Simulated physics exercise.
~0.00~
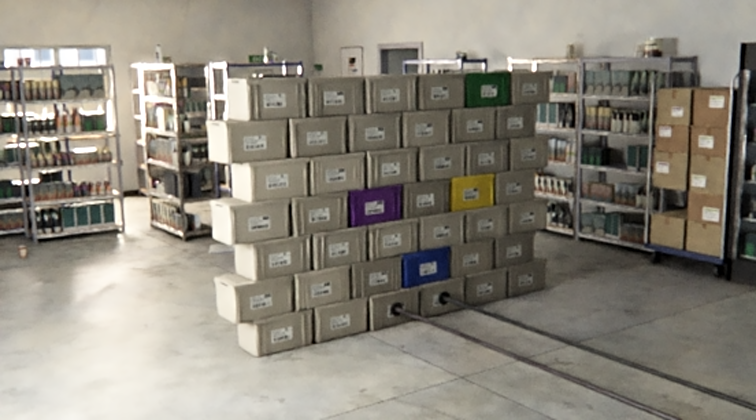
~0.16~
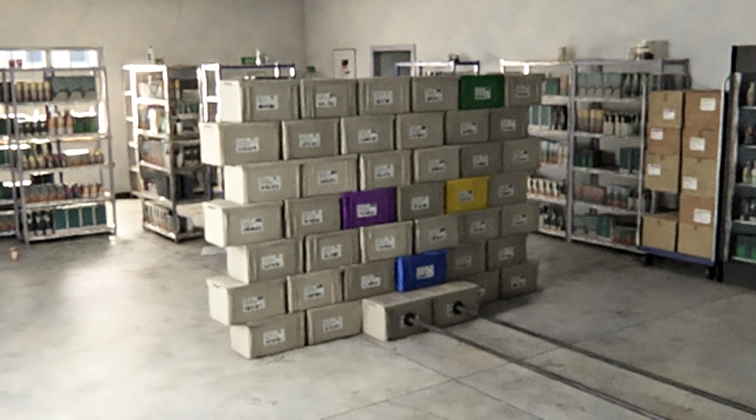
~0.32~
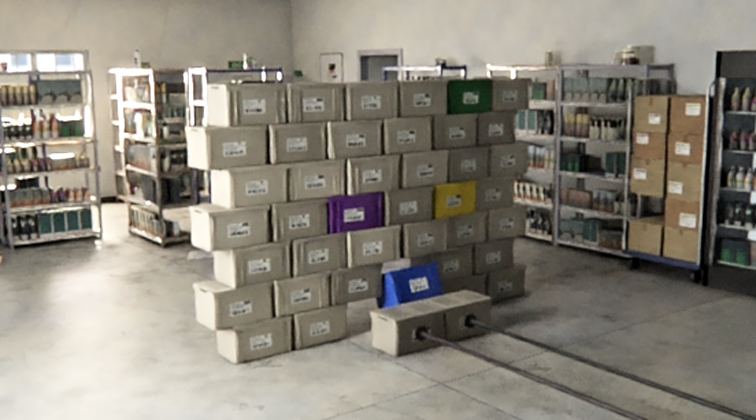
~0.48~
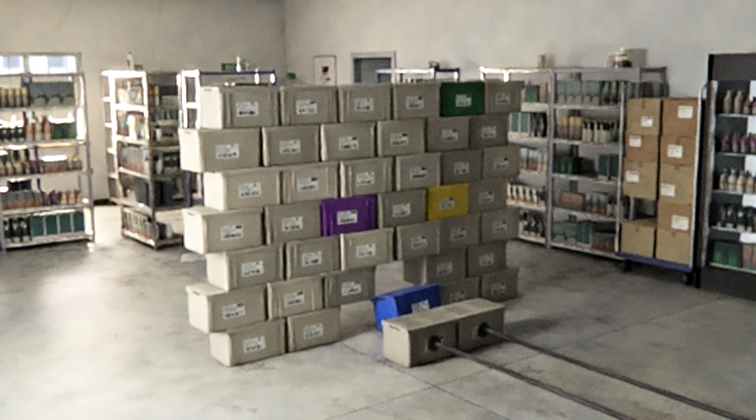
In the video, steel rods draw two neighbouring gray totes out from the bottom row of a stacked wall on a shop floor, and the blue tote above them tilts and drops down behind the pair, while the yellow, purple and green totes stay up in the standing wall.
